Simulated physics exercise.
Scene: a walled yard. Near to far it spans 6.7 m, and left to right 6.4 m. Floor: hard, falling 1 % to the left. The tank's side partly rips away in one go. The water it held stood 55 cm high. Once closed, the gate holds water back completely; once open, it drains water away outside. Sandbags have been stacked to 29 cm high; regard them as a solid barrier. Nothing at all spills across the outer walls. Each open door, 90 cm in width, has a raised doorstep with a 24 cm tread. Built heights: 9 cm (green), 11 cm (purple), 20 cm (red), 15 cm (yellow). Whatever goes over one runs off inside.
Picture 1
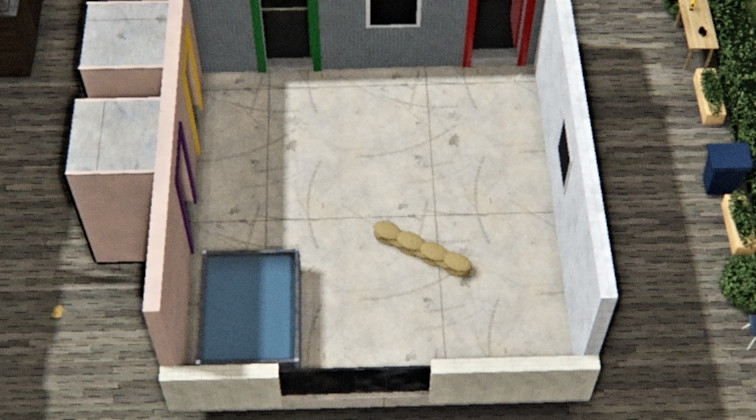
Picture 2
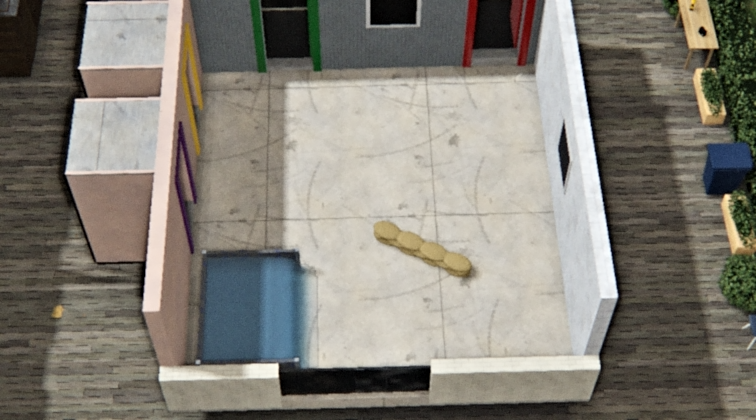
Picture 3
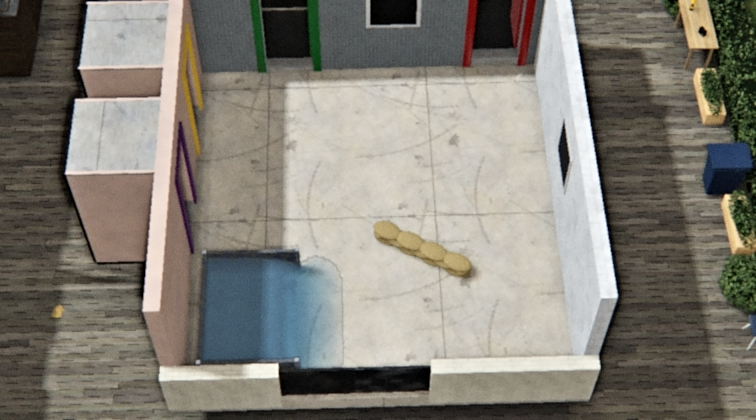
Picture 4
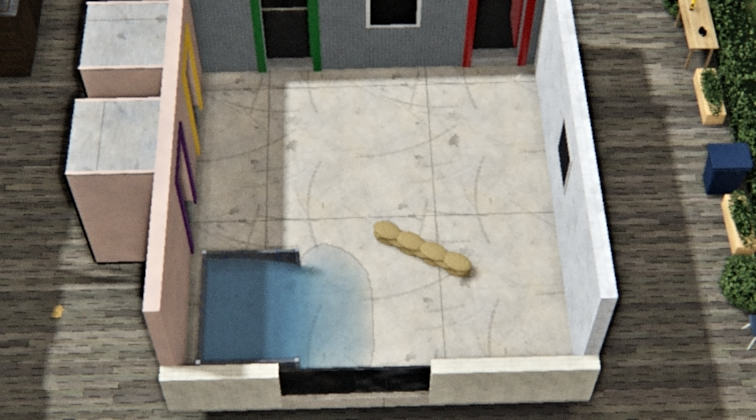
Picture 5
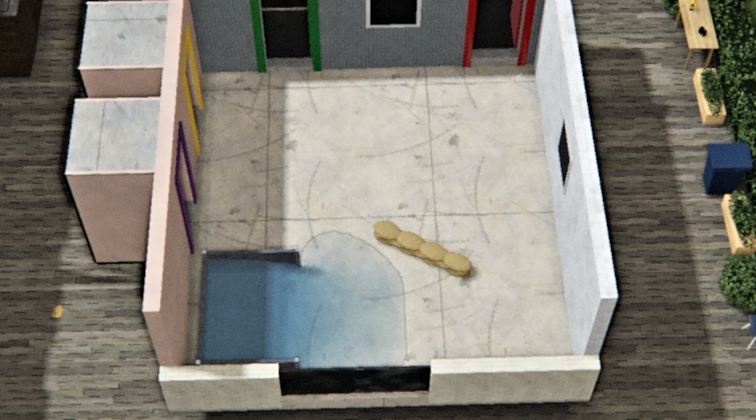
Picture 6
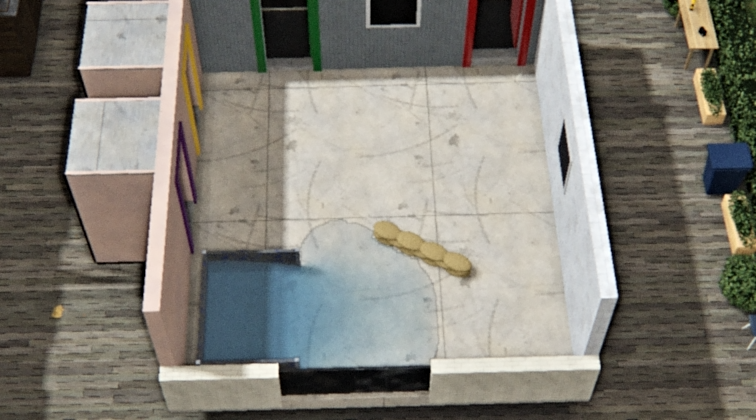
The clip opens on a walled yard seen from above, with a still blue tank in the near left corner and a row of sandbags on the pale floor. The tank's right side gives way, and water pours out, spreading rightward in a widening, thinning sheet that reaches the sandbags.
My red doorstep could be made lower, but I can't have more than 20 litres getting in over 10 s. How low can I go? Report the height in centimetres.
You could bring it down to roughly 6.5 cm.
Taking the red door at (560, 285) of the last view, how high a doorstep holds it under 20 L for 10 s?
Roughly 16 cm.
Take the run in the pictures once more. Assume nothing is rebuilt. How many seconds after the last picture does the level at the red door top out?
It peaks around 5.0 s.
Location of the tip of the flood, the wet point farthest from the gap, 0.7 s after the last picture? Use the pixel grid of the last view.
Pixel close to (555, 339).
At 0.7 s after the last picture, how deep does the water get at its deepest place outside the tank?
Up to some 22 centimetres, I'd say.
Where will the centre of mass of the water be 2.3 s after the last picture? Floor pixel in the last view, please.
The water is centred around (419, 315) in the last picture's pixels.
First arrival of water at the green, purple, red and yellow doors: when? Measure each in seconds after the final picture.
Green 5.5 s, purple 7.5 s, red 4.5 s, yellow 7.0 s.
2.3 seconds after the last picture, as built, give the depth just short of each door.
In cm: Green 0, purple 0, red 0, yellow 0.
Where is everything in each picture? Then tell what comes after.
The first picture shows the tank at (250, 307) is whole and still, 55 cm deep; the red door at (498, 30) is dry.
In the second picture, the gap is at (297, 317), the front 0.2 m out at a hidden place; the back of the tank holds 55 cm.
In the third picture, the front is at (338, 349), 0.7 m from the gap at (297, 318); 1.4 m2 of floor is wet, 55 cm left at the back.
In the fourth picture, water pours out at (297, 319) and has run 1.2 m, to (368, 354); about 8 cm deep outside, 52 cm at the back.
In the fifth picture, water pours out at (297, 319) and has run 1.7 m, to (400, 353); about 7 cm deep outside, 46 cm at the back.
In the sixth picture, water pours out at (297, 319) and has run 2.2 m, to (432, 343); about 6 cm deep outside, 46 cm at the back; 4.6 m in a straight line remain to the red door at (498, 30).
Then, 0.7 s after the last picture water covers 25 % of the floor, deepest (22 cm) near (410, 260); it has not reached the red door.
Then, 2.3 s after the last picture water covers 35 % of the floor, deepest (31 cm) near (538, 379); it has not reached the red door.
Then, 9.3 s after the last picture water covers 90 % of the floor, deepest (12 cm) near (229, 117); 4 cm at the red door, 0 litres in over its 20 cm doorstep.
At the red door as built, the water peaked near 12 cm, 4.9 s after the last picture.
With a doorstep of 5.5 cm, 31 litres would have come in within the 10 s; with 7.5 cm, 12 litres. So under 20 litres takes about 6.5 cm.
